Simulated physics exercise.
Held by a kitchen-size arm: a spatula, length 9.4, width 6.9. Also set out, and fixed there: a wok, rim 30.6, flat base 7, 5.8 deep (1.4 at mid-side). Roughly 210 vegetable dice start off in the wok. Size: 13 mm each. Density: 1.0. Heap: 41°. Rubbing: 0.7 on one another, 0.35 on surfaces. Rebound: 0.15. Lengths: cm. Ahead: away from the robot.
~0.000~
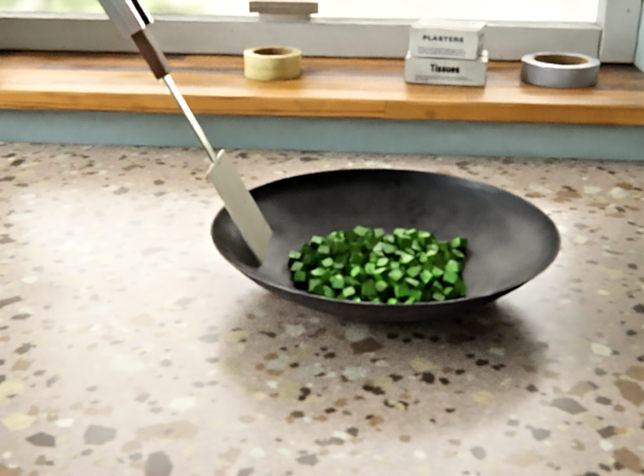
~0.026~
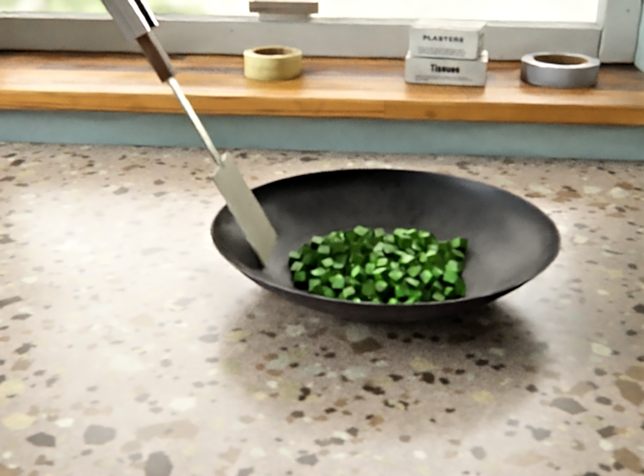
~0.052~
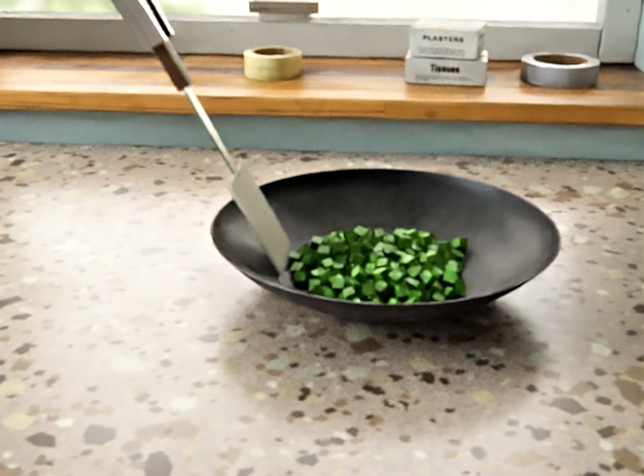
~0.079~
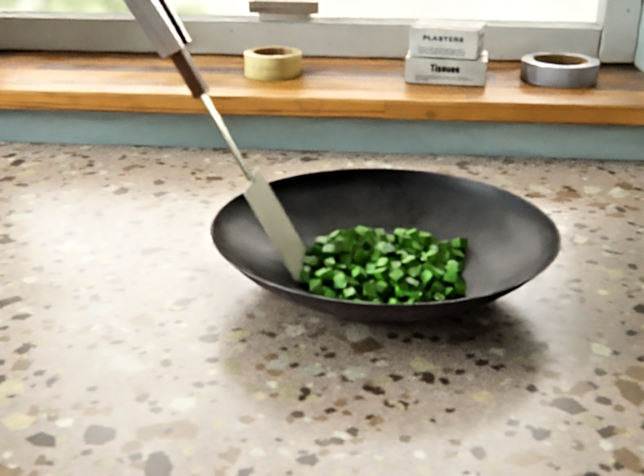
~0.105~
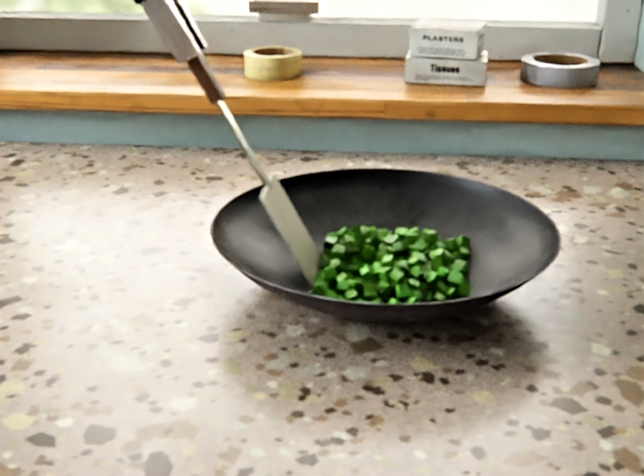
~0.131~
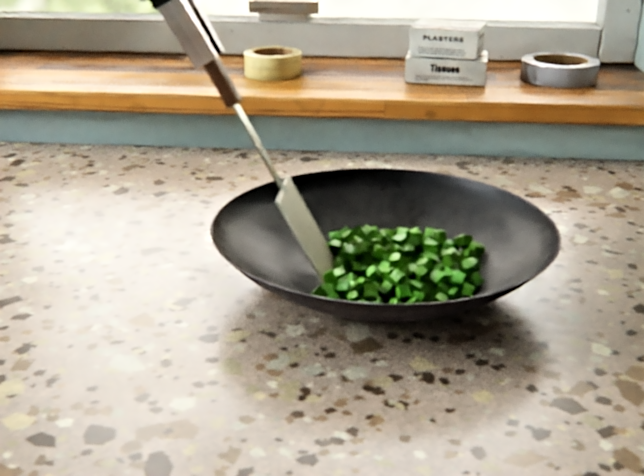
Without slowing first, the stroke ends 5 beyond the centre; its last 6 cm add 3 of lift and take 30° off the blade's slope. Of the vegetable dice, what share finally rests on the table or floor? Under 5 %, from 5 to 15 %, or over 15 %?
Under 5 %.
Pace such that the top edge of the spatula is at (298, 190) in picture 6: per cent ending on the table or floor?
Roughly 0 per cent.
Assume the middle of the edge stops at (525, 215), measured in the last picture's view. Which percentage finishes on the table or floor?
Estimate: Approx. 40 %.
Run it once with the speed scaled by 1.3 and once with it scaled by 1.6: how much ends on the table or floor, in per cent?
0 and 0 %.
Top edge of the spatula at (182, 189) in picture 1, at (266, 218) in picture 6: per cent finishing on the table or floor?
Near 0 in a hundred.
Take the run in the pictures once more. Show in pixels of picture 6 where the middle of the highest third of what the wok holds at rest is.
Close to pixel (491, 251).
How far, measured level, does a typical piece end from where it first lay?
Some 6 cm.
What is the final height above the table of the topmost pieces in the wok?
Some 6.0 cm above the table.
After 0.19 s, sloping 61°, highest piece 4 above the table; 213 in the wok.
After 0.26 s, sloping 46°, highest piece 6 above the table; 213 in the wok.
After 0.49 s, sloping 32°, highest piece 6 above the table; 213 in the wok.
After 1.54 s, sloping 32°, highest piece 6 above the table; 213 in the wok.
In the end, 213 in the wok. That is 0 % on the table or floor.
